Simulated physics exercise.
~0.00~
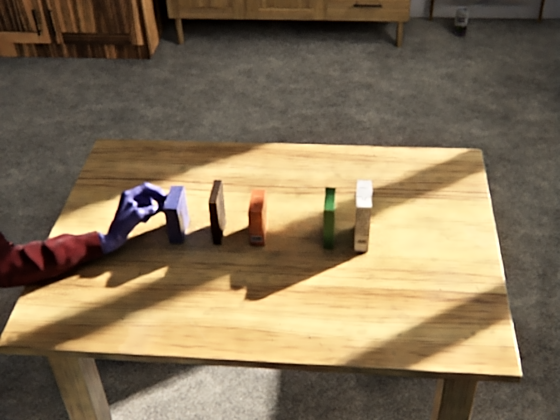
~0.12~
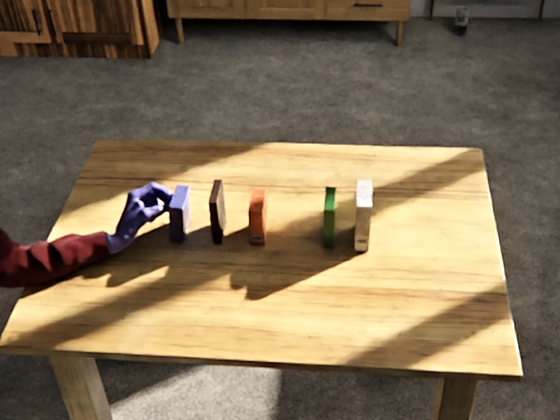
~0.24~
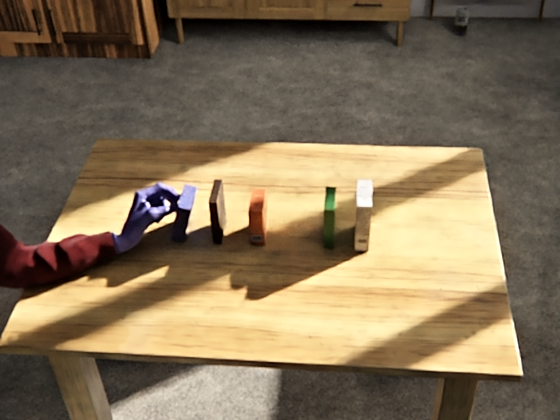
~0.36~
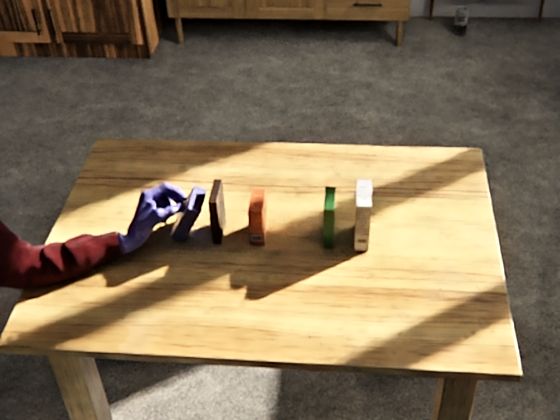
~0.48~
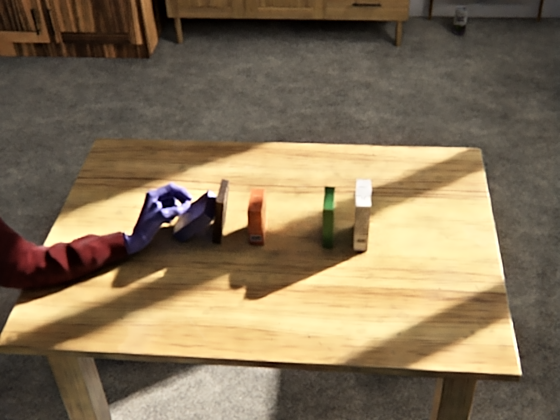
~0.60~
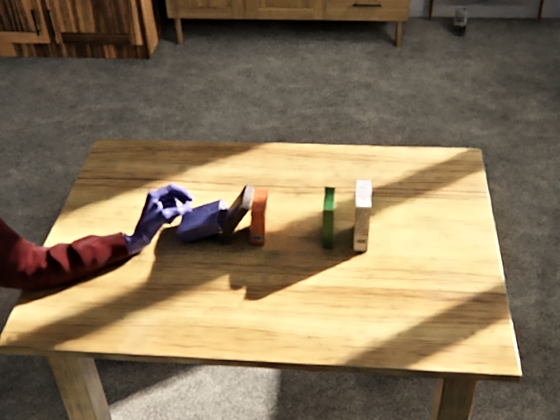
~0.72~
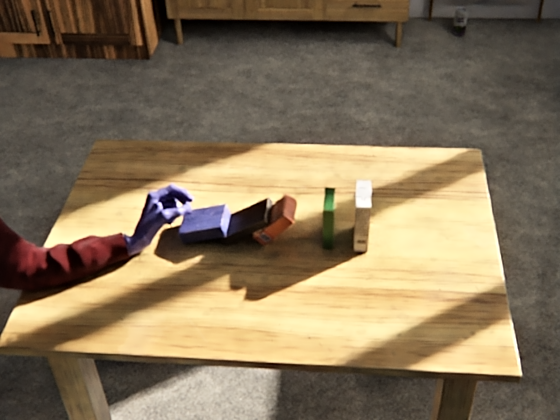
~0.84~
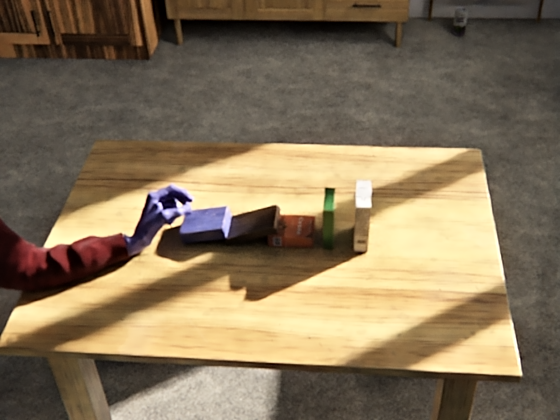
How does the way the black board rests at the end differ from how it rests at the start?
At the start the black board stands upright on its end, but by the end it has toppled to the right and lies on its side between the blue block and the orange packet.
